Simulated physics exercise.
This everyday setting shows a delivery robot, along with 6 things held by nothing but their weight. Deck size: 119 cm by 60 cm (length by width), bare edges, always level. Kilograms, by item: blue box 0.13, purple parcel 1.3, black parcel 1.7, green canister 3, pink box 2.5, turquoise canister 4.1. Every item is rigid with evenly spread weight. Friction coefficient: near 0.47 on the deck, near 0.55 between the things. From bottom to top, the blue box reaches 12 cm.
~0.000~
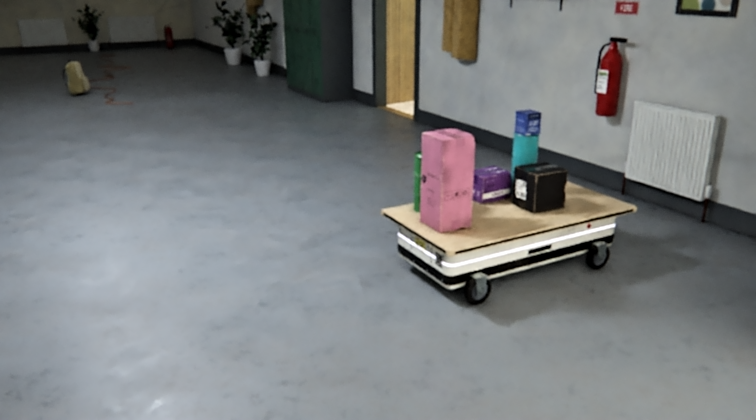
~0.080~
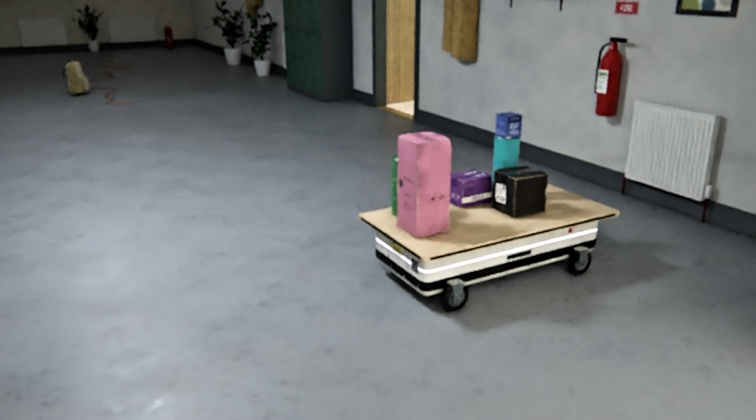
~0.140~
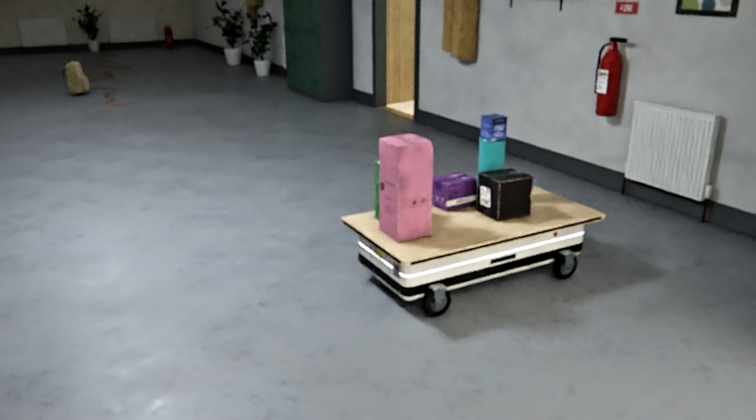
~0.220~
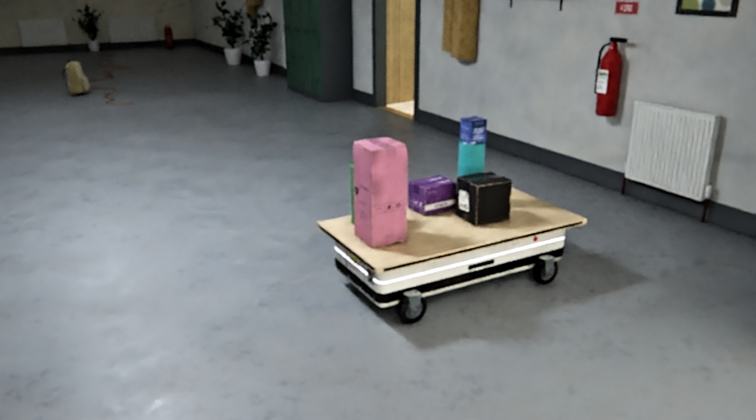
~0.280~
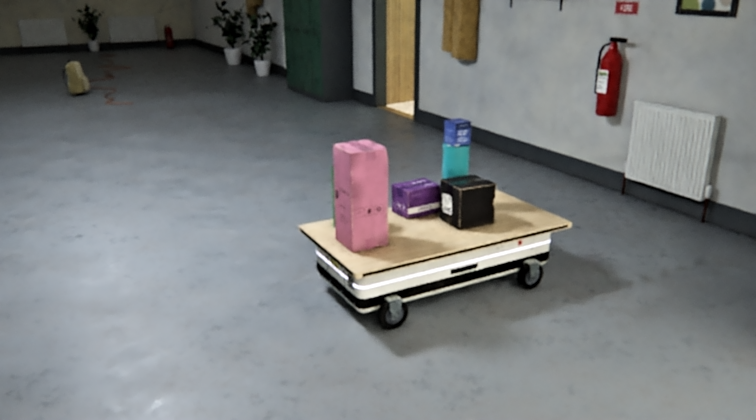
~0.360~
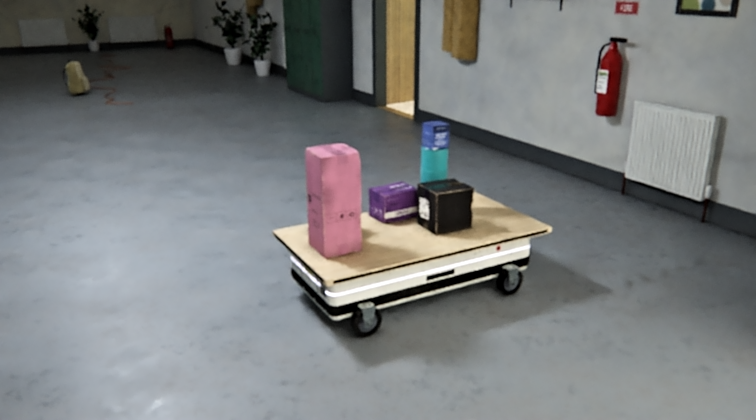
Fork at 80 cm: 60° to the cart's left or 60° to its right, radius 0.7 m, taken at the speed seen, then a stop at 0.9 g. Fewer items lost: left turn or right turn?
Right.
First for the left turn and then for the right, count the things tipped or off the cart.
A left turn gives 5, a right turn gives 4.
Turning left. At 0.76 s, 129 cm covered, turned 28°; green canister now off the cart; blue box 12° off upright near (307, 158); purple parcel moved 12 cm near (270, 241).
After 1.06 s, 180 cm covered, turned 60°; black parcel moved 6 cm.
After 1.36 s, 200 cm covered, turned 60°, stopped; black parcel moved 16 cm.
In the end (1.8 s), off the cart, blue box, purple parcel, green canister, pink box and turquoise canister; not toppled but over 10 cm from the start, black parcel. In the last view, blue box near (20, 407), purple parcel near (138, 411).
Turning right instead, blue box, green canister, pink box and turquoise canister tipped over or off the cart, 4 of 6 in all.
